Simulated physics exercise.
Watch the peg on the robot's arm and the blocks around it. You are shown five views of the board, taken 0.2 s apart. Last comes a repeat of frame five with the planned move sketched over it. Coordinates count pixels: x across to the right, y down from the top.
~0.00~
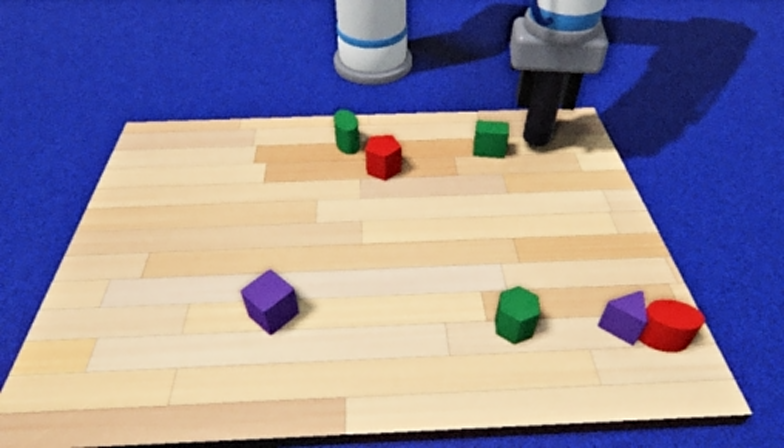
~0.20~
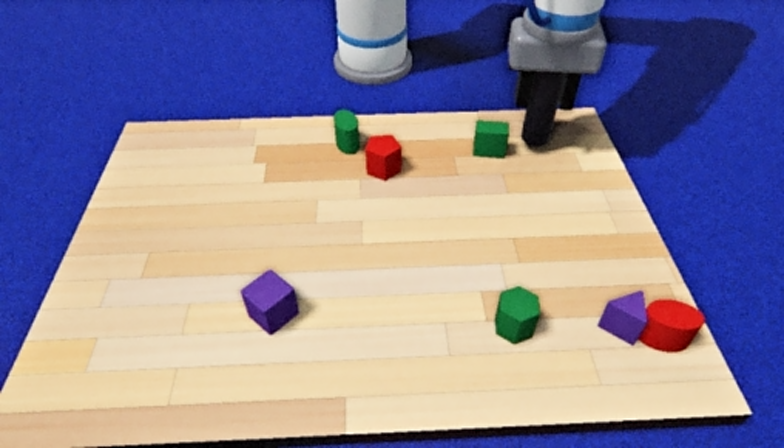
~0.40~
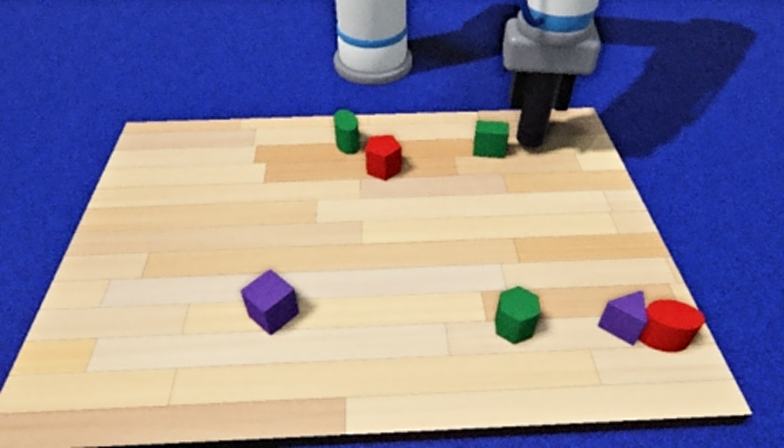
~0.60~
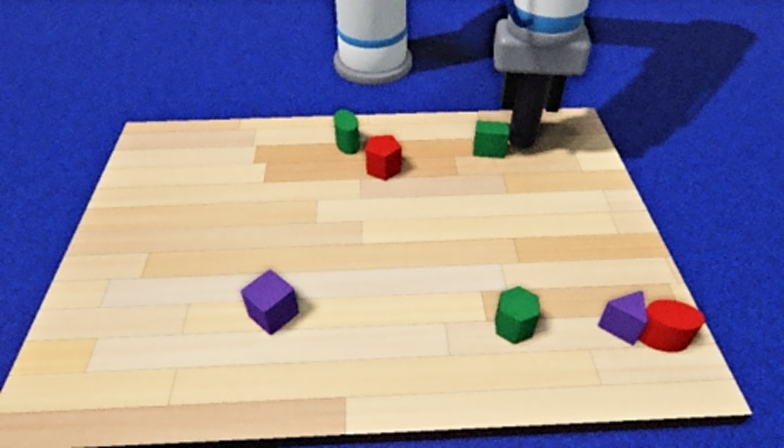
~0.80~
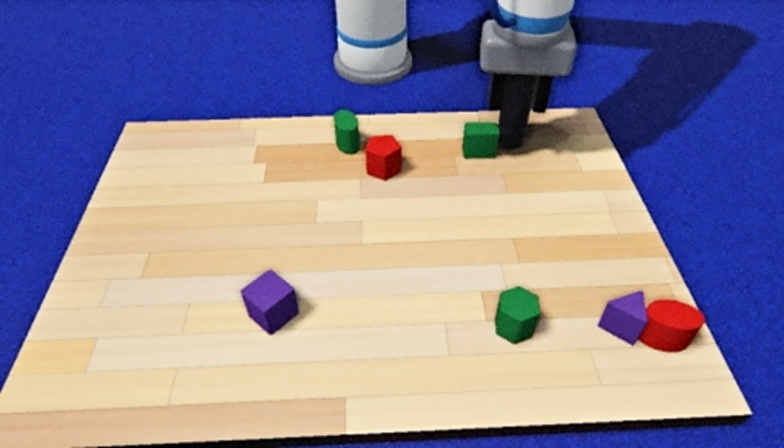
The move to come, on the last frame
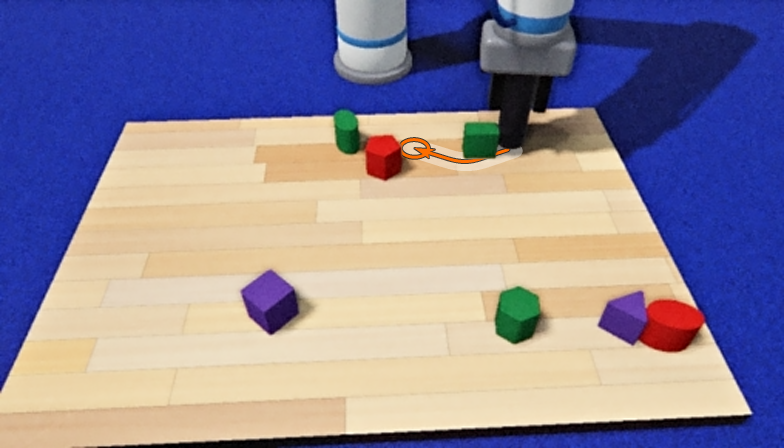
Robot arm's dark peg moving slowly left along a wooden board's far edge, then nudging a green block slightly left.
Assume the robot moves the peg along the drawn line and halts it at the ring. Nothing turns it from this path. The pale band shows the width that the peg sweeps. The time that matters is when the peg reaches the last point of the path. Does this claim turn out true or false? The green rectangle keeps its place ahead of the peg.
The claim holds.
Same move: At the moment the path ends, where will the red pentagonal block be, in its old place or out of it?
The block you're asking about gets moved.
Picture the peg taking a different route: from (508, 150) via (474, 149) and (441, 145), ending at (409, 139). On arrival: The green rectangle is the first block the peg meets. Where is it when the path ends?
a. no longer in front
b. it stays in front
I choose a.
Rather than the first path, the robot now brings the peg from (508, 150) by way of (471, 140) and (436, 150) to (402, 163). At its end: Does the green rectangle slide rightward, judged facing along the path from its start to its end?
That would be a no.
The drawn path runs from (508, 150) via (479, 159) and (446, 158), ending at (414, 148).
On the path given first. One third of the way, peg (480, 151); green rectangle (450, 133), turned 15° clockwise.
Two thirds of the way, peg (446, 150); green rectangle (416, 132).
At the end, peg (415, 140); green elliptical block not moved; red pentagonal block (373, 145), turned 40° anticlockwise; green rectangle (384, 126), turned 15° anticlockwise.
